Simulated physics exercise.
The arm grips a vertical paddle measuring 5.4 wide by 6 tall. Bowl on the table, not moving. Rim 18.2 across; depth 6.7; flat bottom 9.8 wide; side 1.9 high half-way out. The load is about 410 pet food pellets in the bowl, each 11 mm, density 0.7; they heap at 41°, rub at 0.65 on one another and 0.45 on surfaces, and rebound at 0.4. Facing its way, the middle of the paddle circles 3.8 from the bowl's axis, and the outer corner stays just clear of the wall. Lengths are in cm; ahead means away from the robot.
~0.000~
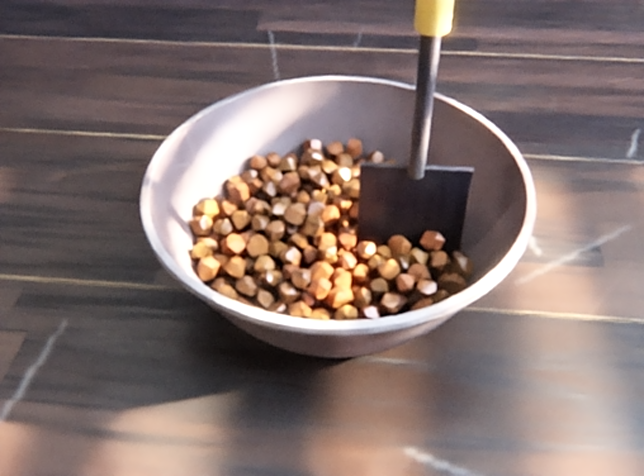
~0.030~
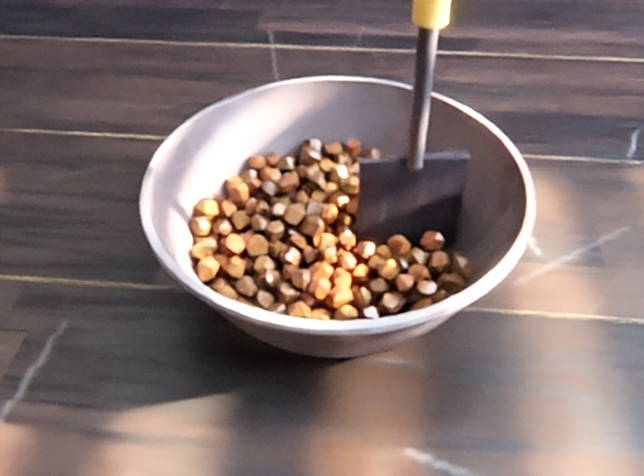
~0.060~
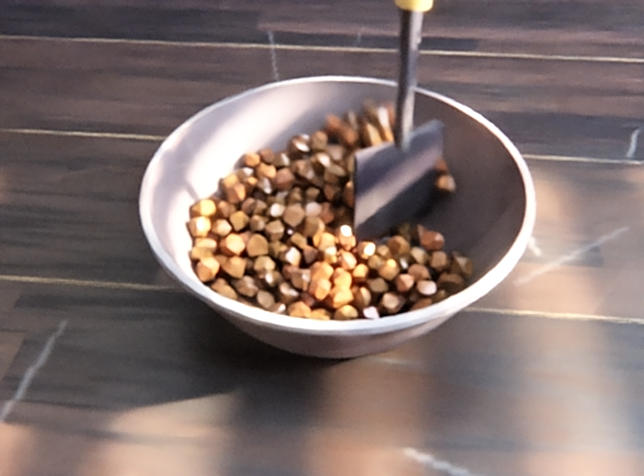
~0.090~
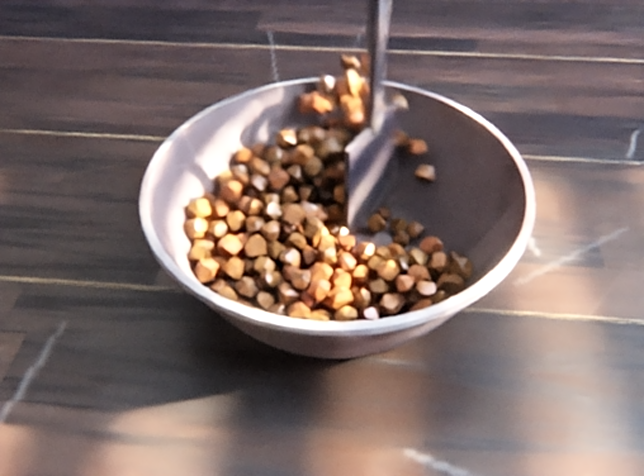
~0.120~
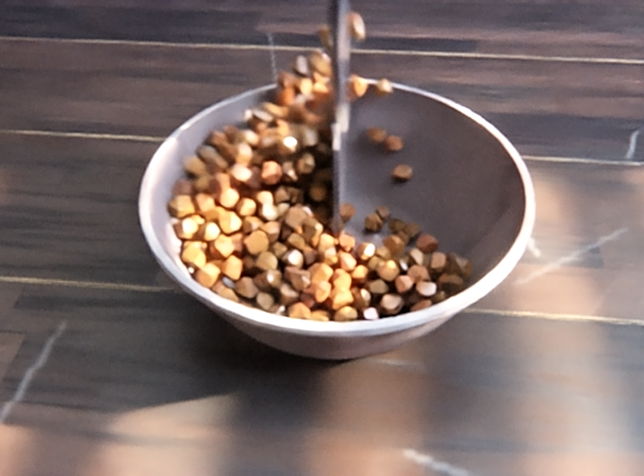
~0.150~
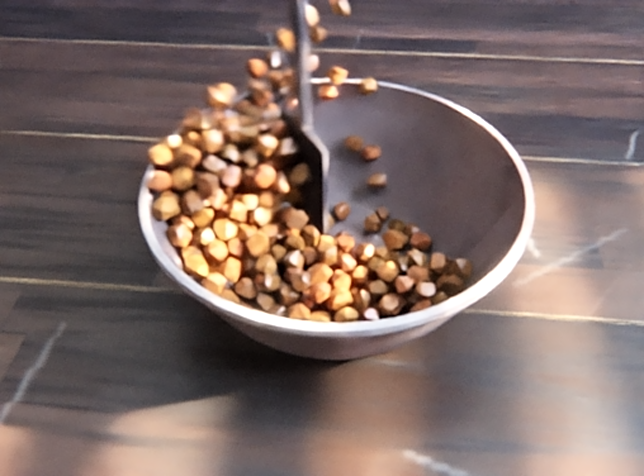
A dark paddle on a yellow-topped rod swept leftward through a light bowl of brown pellets, turning edge-on as it pushed them into a heap at the left side and flung some above the rim.
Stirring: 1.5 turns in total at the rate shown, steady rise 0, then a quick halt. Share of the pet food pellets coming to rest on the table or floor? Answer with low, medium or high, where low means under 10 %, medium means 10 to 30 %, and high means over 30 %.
High.
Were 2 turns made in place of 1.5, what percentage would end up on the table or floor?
Then some 55 per cent.
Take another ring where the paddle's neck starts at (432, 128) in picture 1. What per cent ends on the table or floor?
Some 40 per cent.
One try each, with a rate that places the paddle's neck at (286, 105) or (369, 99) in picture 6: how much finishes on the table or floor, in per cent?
It comes to close to 55 per cent and close to 20 per cent.
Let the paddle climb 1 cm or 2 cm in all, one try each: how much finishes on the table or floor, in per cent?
Close to 40 and 35 percent, in that order.
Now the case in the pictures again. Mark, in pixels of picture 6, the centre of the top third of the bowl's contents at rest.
I'd put it at about (271, 302).
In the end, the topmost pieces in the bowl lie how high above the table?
6.0 cm or so.
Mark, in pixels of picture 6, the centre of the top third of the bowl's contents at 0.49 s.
Somewhere around (325, 117), I think.
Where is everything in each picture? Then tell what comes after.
Paddle neck at (419, 141), 0° round; upper third of the load around (313, 231), from x 200 to 460, top at y 150; 408 in the bowl, in the first picture.
Paddle neck at (417, 132), 11° round; upper third of the load around (316, 220), from x 200 to 460, top at y 150, in the second picture.
Paddle neck at (402, 112), 37° round; upper third of the load around (319, 193), from x 200 to 460, top at y 110, in the third picture.
Paddle neck at (373, 99), 65° round; upper third of the load around (314, 177), from x 195 to 460, top at y 60, in the fourth picture.
Paddle neck at (338, 95), 94° round; upper third of the load around (279, 162), from x 180 to 460, top at y 25; 406 in the bowl, 2 in flight or on the tool, in the fifth picture.
Paddle neck at (302, 99), 122° round; upper third of the load around (240, 161), from x 160 to 460, top at y 0; 400 in the bowl, 8 in flight or on the tool, in the sixth picture.
After 0.32 s, 281° round, highest piece 12 above the table; 318 in the bowl, 27 on the table or floor, 63 in flight or on the tool.
After 0.49 s, 81° round, highest piece 9 above the table; 251 in the bowl, 128 on the table or floor, 29 in flight or on the tool.
After 0.78 s, 180° round, highest piece 6 above the table; 215 in the bowl, 192 on the table or floor, 1 in flight or on the tool.
After 1.48 s, 180° round, highest piece 6 above the table; 215 in the bowl, 193 on the table or floor.
At rest, 215 in the bowl, 193 on the table or floor. That is 47 % on the table or floor.
